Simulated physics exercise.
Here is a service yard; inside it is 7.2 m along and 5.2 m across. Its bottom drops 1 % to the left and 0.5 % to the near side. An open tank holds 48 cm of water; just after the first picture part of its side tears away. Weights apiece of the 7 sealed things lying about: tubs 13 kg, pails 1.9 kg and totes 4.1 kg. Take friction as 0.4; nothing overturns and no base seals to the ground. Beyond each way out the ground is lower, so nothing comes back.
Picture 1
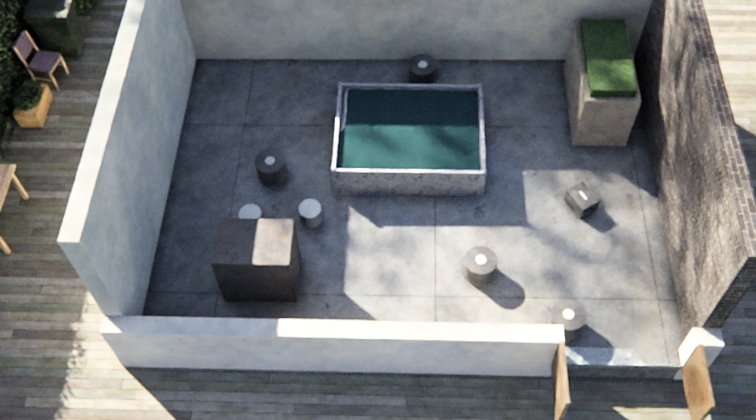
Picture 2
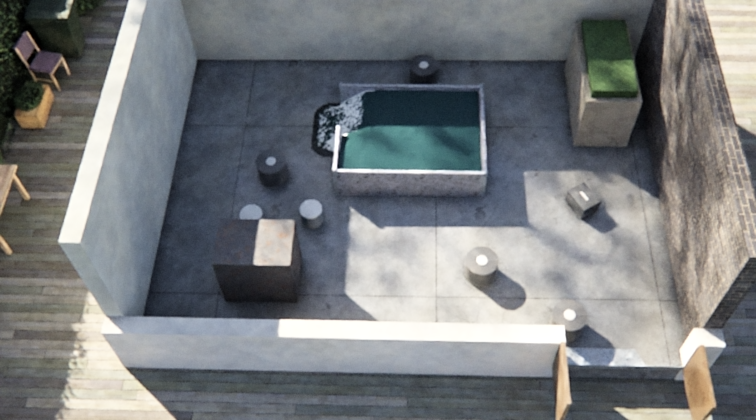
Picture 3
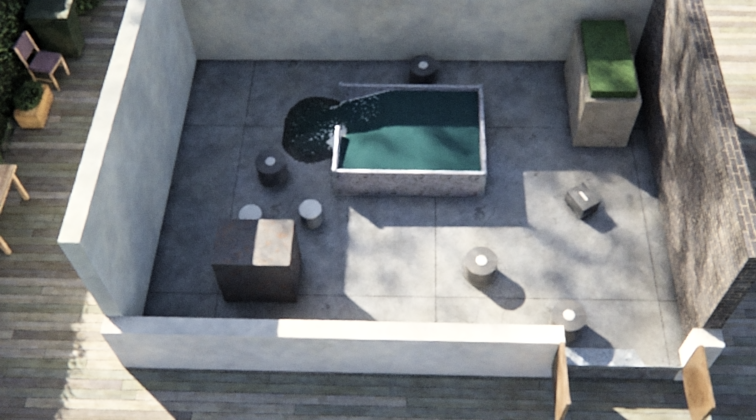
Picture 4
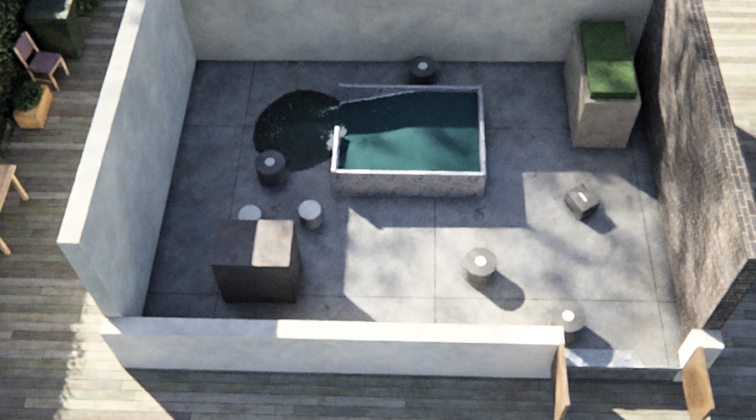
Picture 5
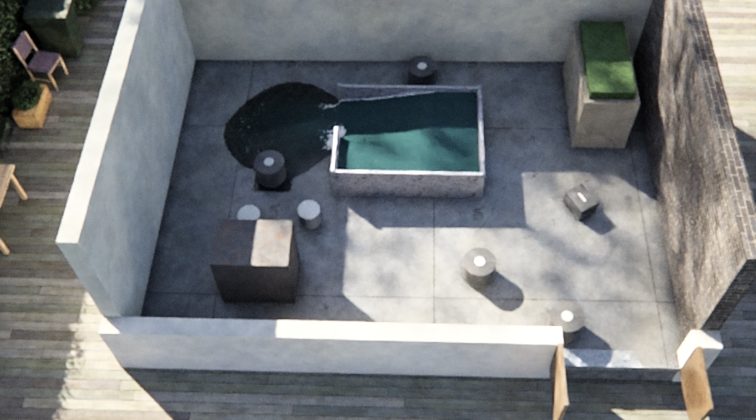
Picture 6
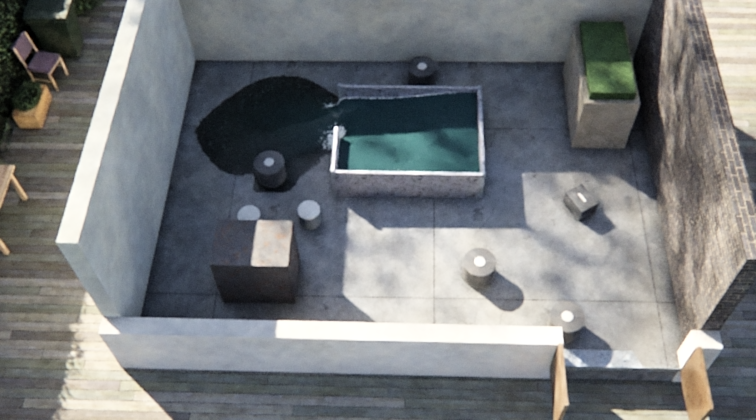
Walled concrete yard seen from above, with water bursting from the left side of a raised tank and spreading left across the floor.
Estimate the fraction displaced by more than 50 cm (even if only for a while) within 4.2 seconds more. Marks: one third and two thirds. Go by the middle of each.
That comes to less than a third.
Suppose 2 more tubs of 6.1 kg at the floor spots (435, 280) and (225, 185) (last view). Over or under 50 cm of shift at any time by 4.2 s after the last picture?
In that order: Short of it, more.
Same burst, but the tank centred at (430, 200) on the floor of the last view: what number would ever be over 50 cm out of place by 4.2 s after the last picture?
Then 2.
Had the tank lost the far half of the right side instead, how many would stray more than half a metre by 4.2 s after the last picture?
Then 2.
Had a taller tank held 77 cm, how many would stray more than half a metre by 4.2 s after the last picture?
In that case 1 of them.
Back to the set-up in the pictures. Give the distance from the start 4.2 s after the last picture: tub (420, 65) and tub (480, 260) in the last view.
In turn: 0 cm, 0 cm.
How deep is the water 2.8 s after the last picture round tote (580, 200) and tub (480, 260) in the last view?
About 0 and 0 cm.
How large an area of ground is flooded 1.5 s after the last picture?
Some 10.5 m2.
Then, 0.4 s after the last picture 0 of 7 are over 50 cm from their spots; 0 afloat.
Then, 1.5 s after the last picture 0 of 7 are over 50 cm from their spots; 0 afloat.
Then, 2.8 s after the last picture 0 of 7 are over 50 cm from their spots; 0 afloat.
Then, 4.2 s after the last picture 0 of 7 are over 50 cm from their spots, and 0 have been at some point; 1 afloat.
